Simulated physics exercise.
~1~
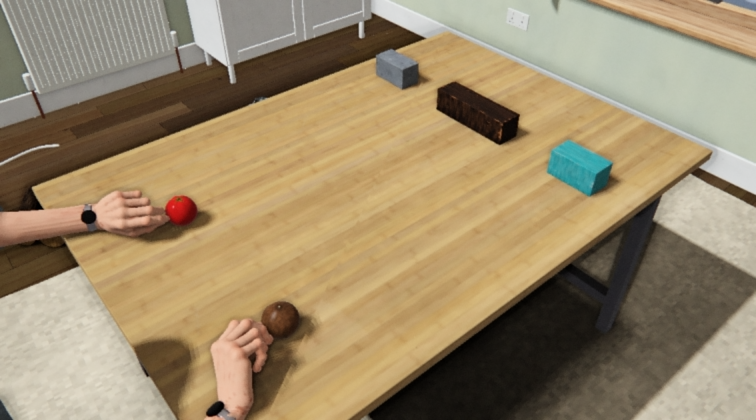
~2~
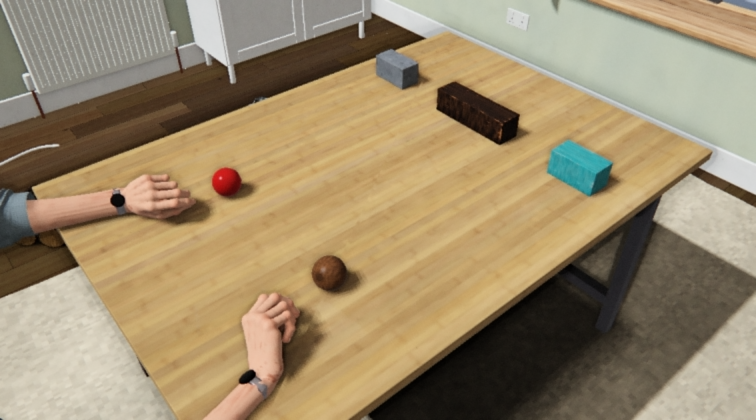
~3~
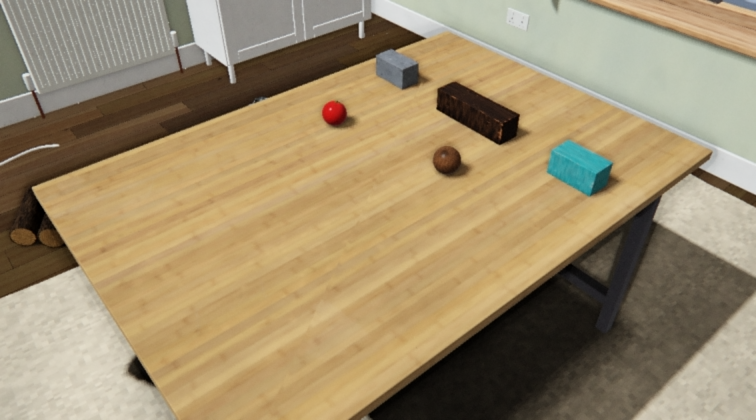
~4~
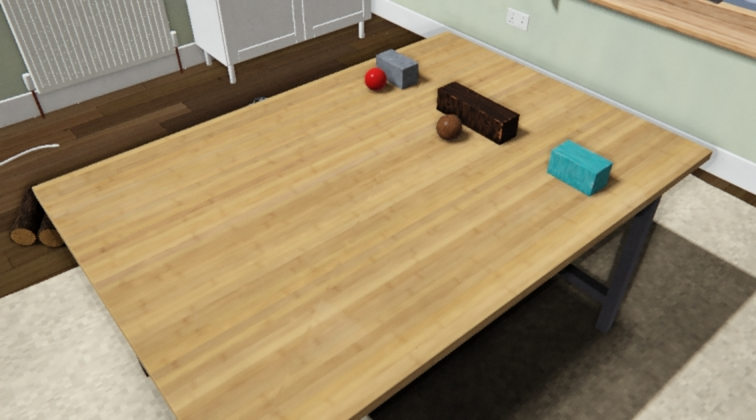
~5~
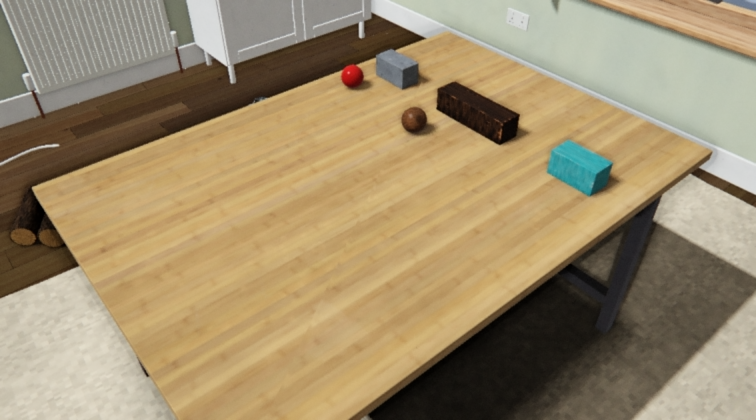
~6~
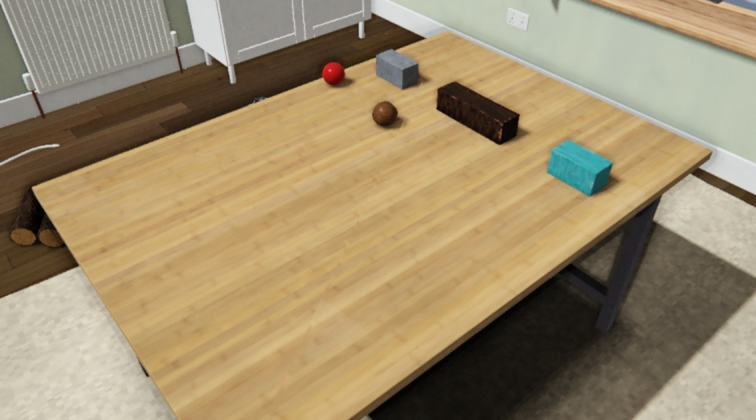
The footage shows two hands rolling a red tomato and a brown ball-like object across a wooden table towards gaps between three blocks. The red one reaches the grey brick and the brown one the black block, and both rebound, rolling left and missing the gaps.
